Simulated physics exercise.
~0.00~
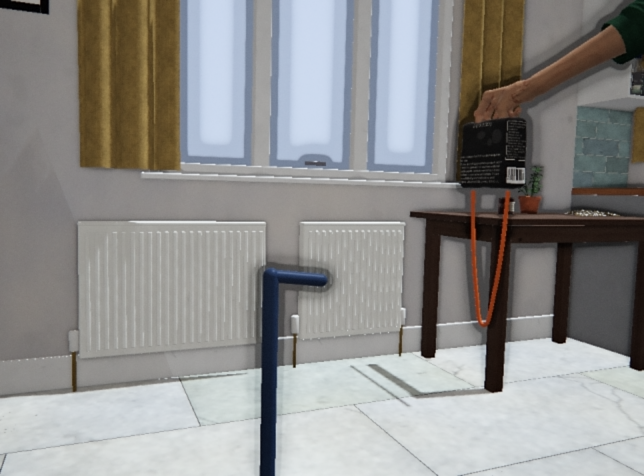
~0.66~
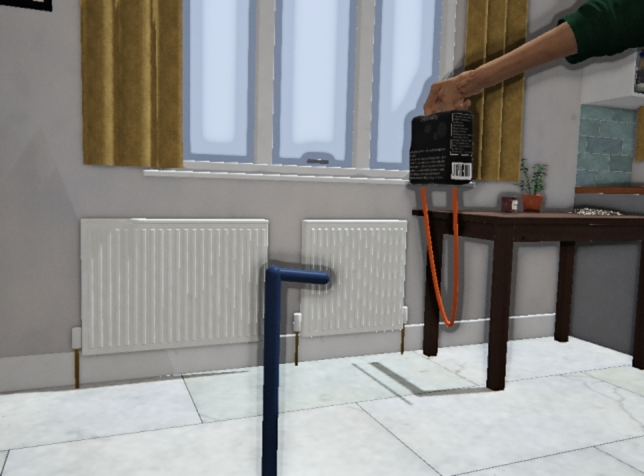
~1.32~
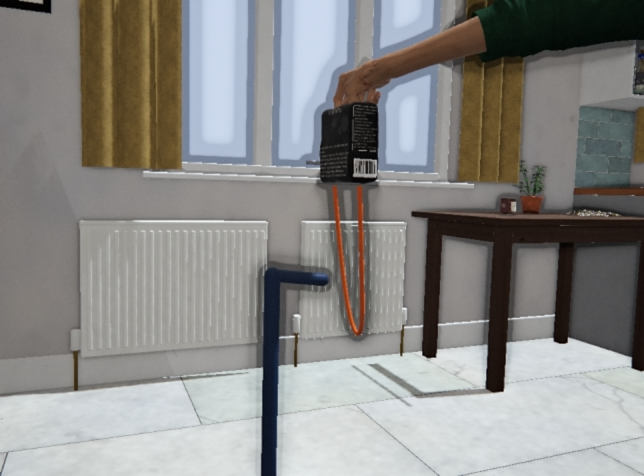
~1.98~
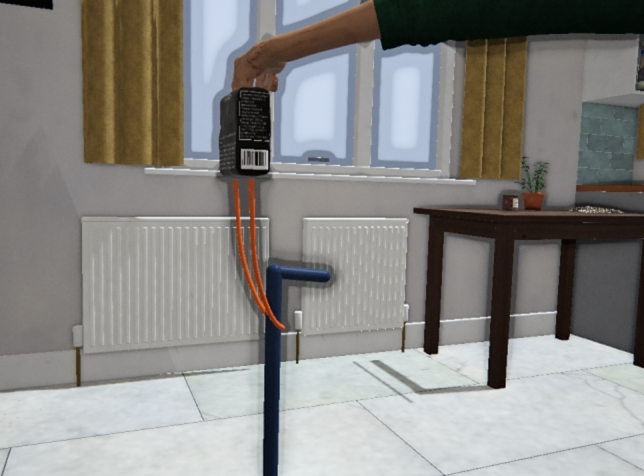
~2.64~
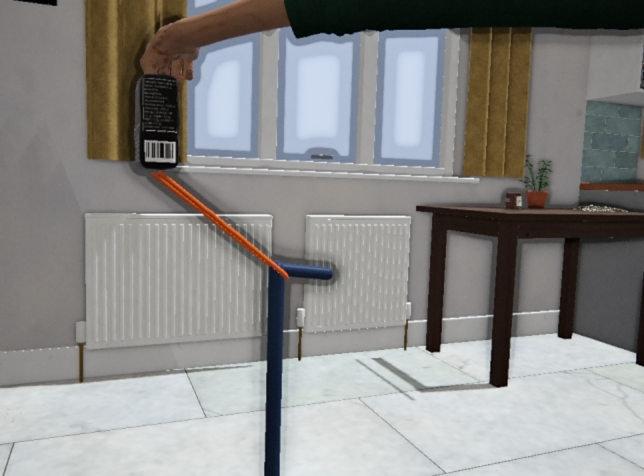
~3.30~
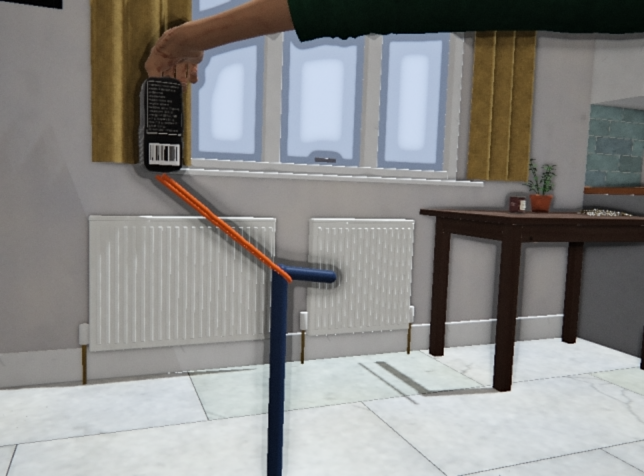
In a grey-walled room with a pale tiled floor, seen from a slightly swaying viewpoint facing a window with mustard curtains, two white radiators sit below the sill and a dark wooden table stands at right. A blue post with a short arm pointing right rises in the foreground. A hand in a green sleeve carries a black pouch leftward from above the table, an orange loop dangling beneath it. The pouch passes above the post, and the trailing loop catches against it. The loop pulls taut and slanted, and the hand stops at left, the upright pouch held back by the post.
